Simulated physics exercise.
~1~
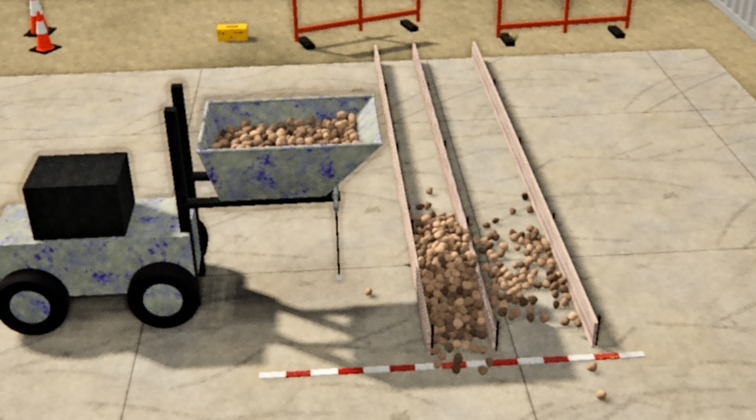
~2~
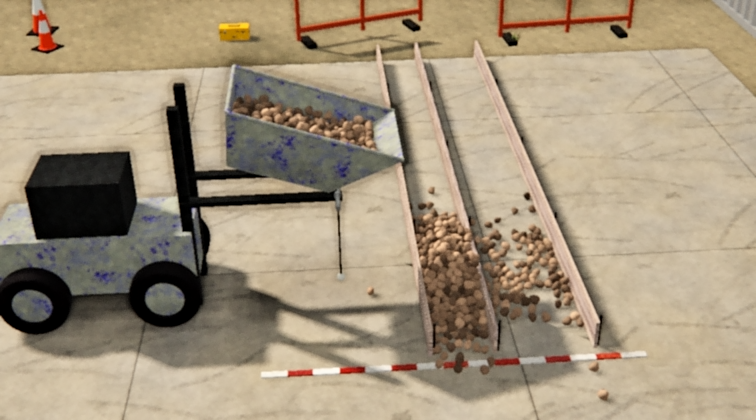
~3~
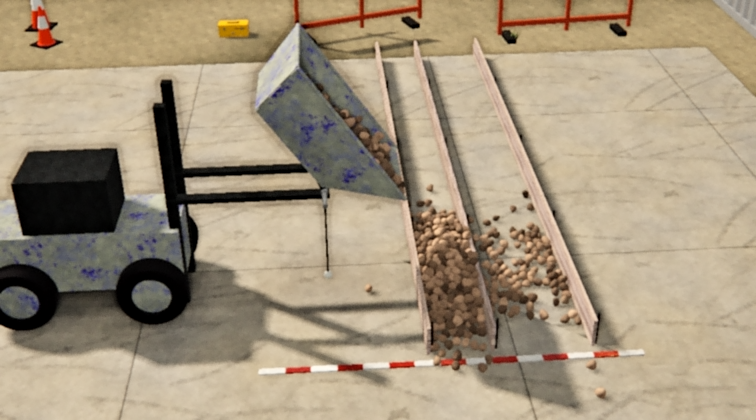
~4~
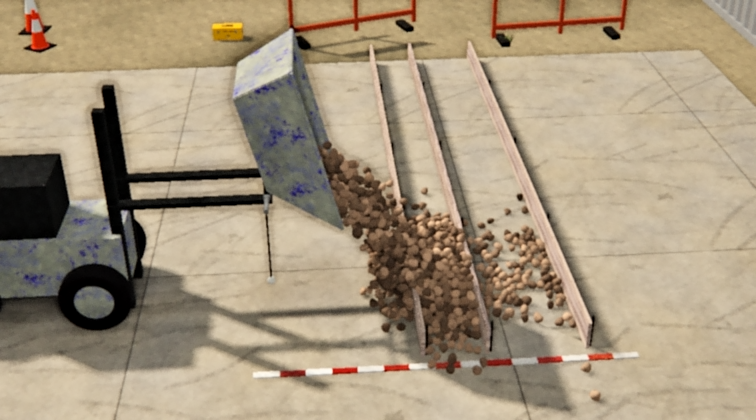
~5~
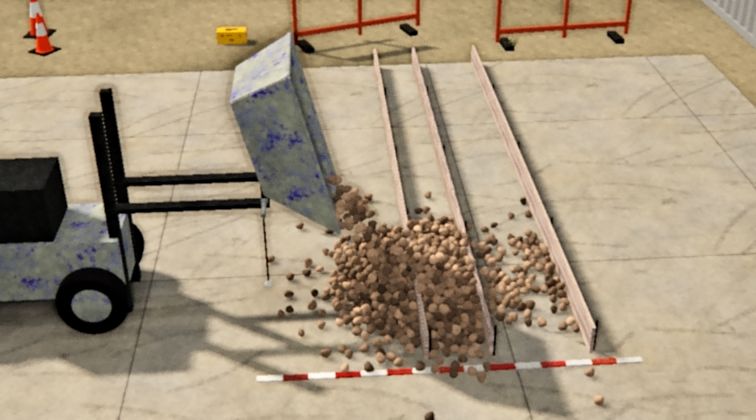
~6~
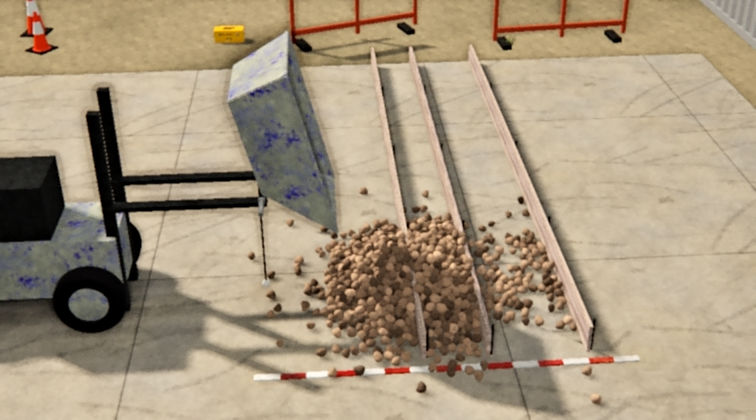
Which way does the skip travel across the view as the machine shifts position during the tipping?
The skip travels to the left, carried along as the machine draws back from the planks.
